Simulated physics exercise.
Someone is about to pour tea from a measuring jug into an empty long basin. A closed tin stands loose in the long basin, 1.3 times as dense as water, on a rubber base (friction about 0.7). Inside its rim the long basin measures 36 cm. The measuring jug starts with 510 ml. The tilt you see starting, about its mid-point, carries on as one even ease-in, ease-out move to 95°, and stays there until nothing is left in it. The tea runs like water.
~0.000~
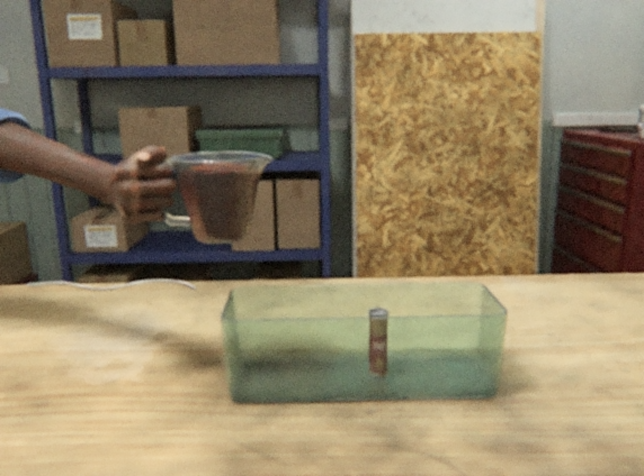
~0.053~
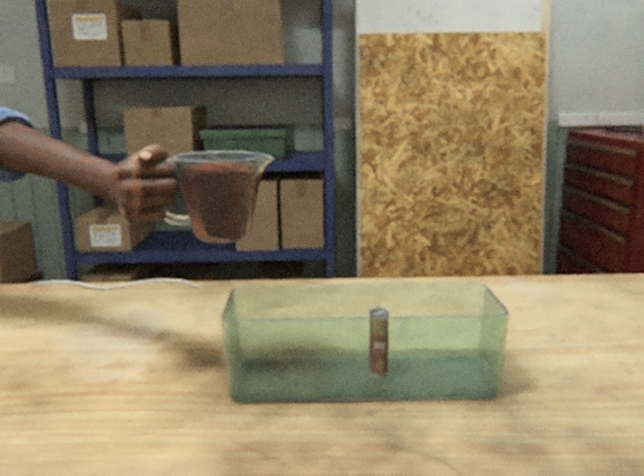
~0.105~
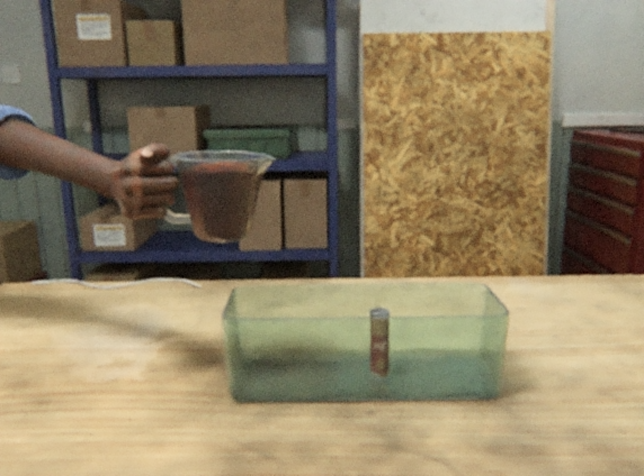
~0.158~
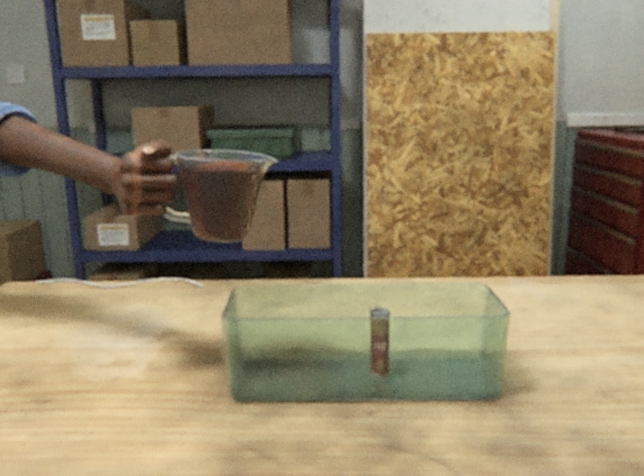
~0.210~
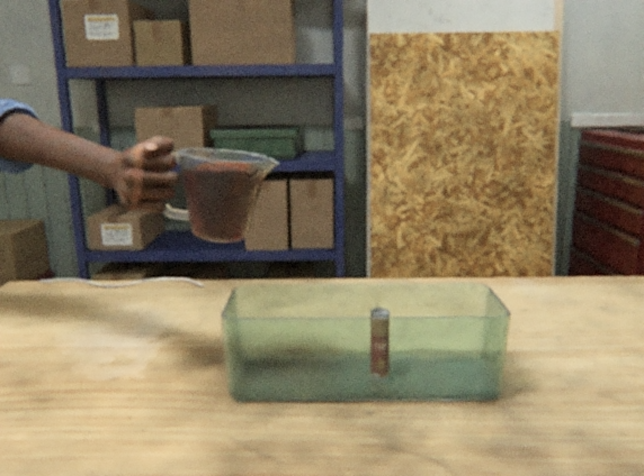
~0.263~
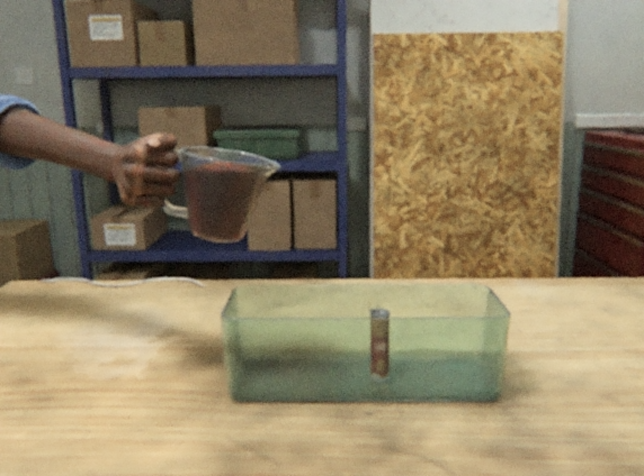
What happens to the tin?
It remains upright.
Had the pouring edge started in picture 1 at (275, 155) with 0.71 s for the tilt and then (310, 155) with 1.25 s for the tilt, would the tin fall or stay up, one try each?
First it remains upright; then it falls.
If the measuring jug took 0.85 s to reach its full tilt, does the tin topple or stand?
The tin remains upright.
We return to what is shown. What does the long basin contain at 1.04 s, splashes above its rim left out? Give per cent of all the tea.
Some 60 per cent.
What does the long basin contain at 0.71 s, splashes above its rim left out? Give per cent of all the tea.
Near 7 in a hundred.
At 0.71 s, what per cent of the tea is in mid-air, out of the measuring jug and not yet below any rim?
About 20 per cent.
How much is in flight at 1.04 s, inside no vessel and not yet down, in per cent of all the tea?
Near 18 in a hundred.
After 0.71 s the tilt is 57° and 74 per cent is still to pour; the tin stands where it began.
After 1.04 s the tilt is 88° and 22 per cent is still to pour; the tin stands where it began.
After 1.38 s the tilt is 95° and 1 per cent is still to pour; the tin stands where it began.
After 1.75 s the tilt is 95° and 0 per cent is still to pour; the tin stands where it began.
In the end the tin stands where it began.
